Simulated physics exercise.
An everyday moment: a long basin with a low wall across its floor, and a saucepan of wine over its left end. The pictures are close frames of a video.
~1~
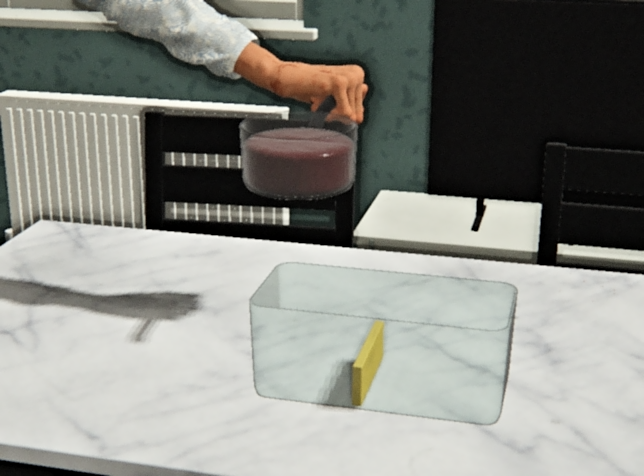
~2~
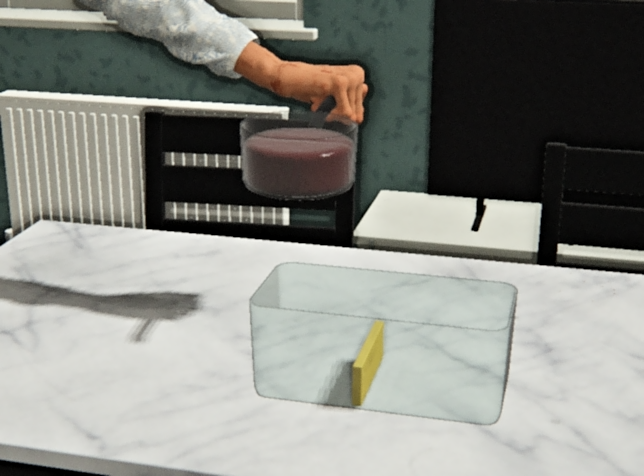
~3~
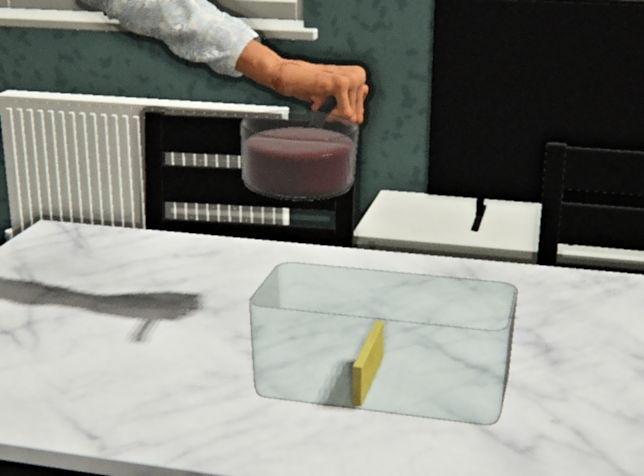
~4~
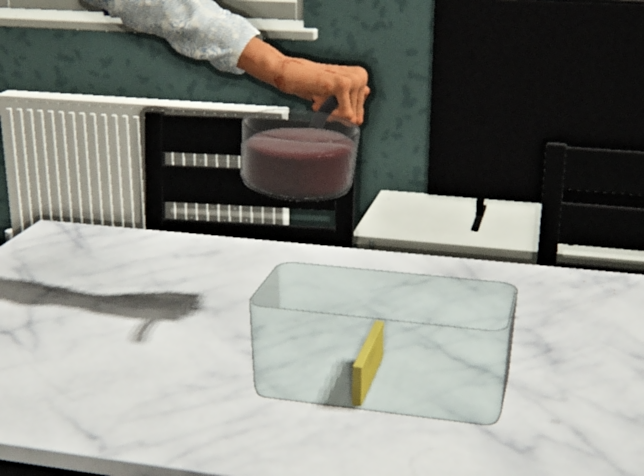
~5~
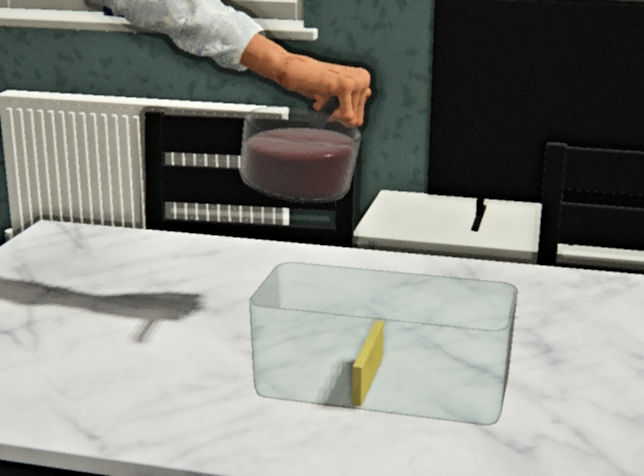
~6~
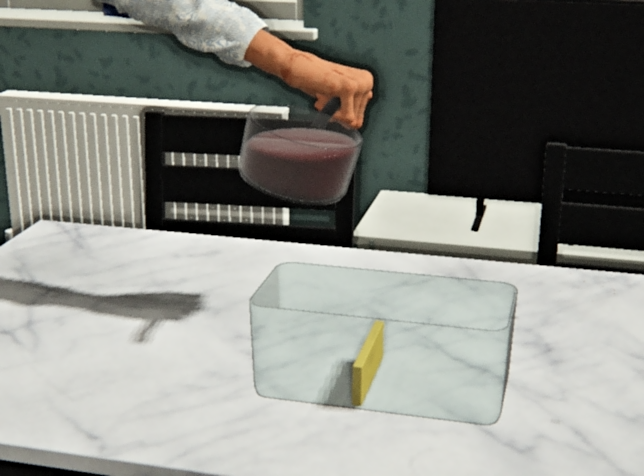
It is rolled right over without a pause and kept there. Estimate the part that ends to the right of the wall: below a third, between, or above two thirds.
It comes to above two thirds.
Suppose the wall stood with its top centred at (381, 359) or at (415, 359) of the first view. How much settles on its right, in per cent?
In turn 75 and 50 in a hundred.
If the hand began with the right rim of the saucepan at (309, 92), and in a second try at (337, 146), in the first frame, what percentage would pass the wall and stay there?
First some 55, then 70 per cent.
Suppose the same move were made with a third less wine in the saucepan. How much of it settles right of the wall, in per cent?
Some 85 per cent.
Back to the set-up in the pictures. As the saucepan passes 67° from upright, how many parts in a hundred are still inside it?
Roughly 55 in a hundred.
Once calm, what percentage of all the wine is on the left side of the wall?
Roughly 10 in a hundred.
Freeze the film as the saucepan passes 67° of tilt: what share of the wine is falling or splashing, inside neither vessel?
About 35 per cent.
A moment on, the tilt is 67° and 54 per cent is still to pour, 1 is left of the wall and 12 right of it.
Next, the tilt is 102° and 8 per cent is still to pour, 3 is left of the wall and 78 right of it.
Then the tilt is 112° and 0 per cent is still to pour, 10 is left of the wall and 89 right of it.
Later the tilt is 112° and 0 per cent is still to pour, 11 is left of the wall and 88 right of it.
At rest 11 per cent lies left of the wall, 88 right of it and 1 outside.
